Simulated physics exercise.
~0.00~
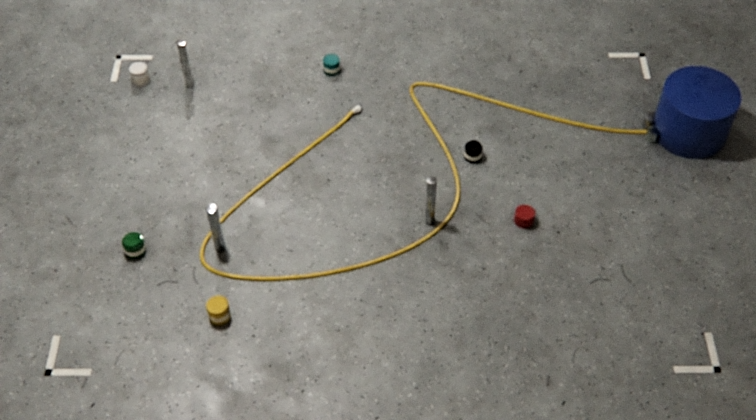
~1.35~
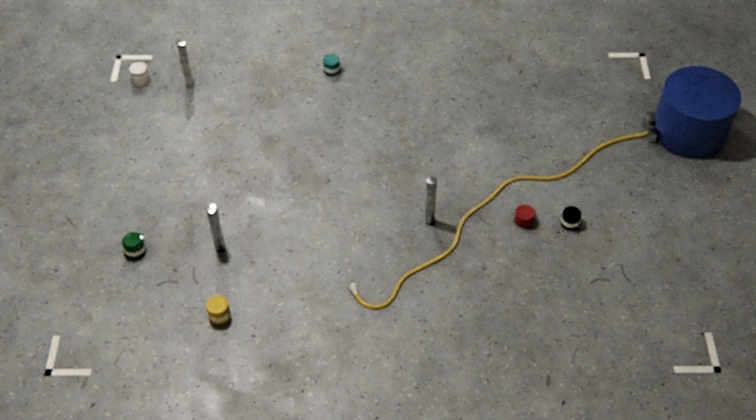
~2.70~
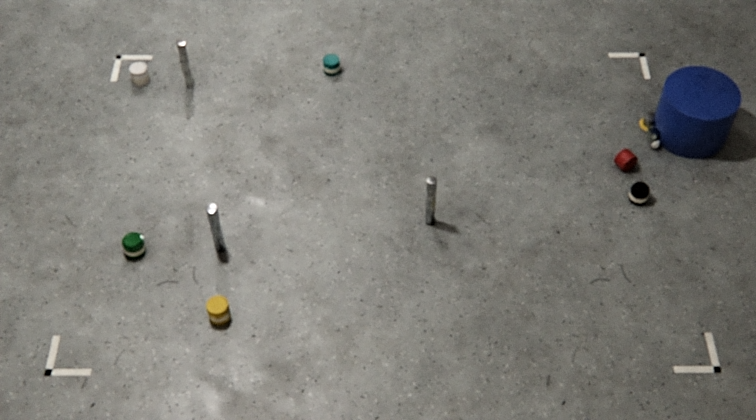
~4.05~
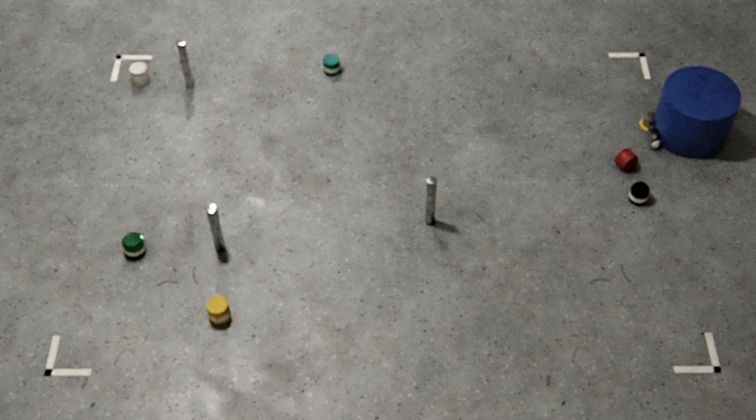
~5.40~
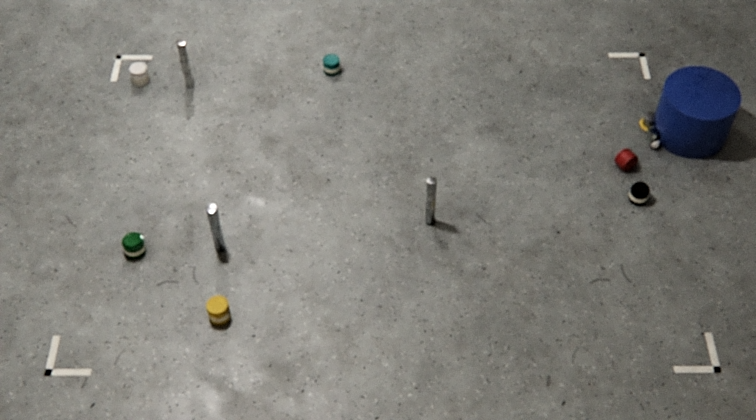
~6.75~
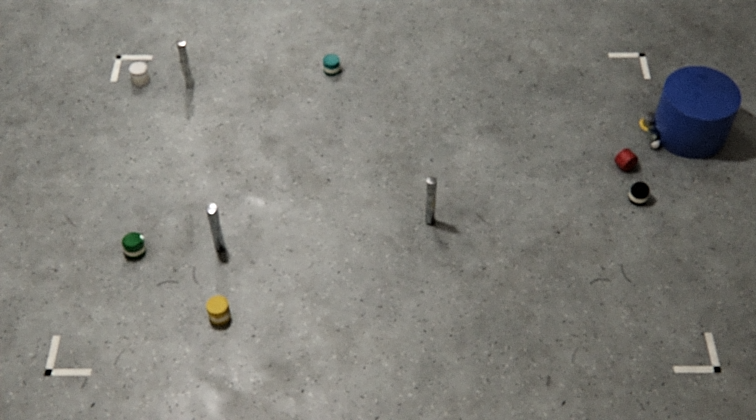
At first, a long yellow lead runs from a blue reel on the right, looping between metal posts on a concrete floor scattered with six small containers. The lead draws back toward the reel, clearing the left side, and the black jar ends up lower and farther right, beside the red tub. As the rest of the lead goes in, both containers shift toward the reel, and the red tub tips onto its side. Finally, only a short end shows at the reel, and everything stays still, with the white, teal, green and yellow containers still in their original places.
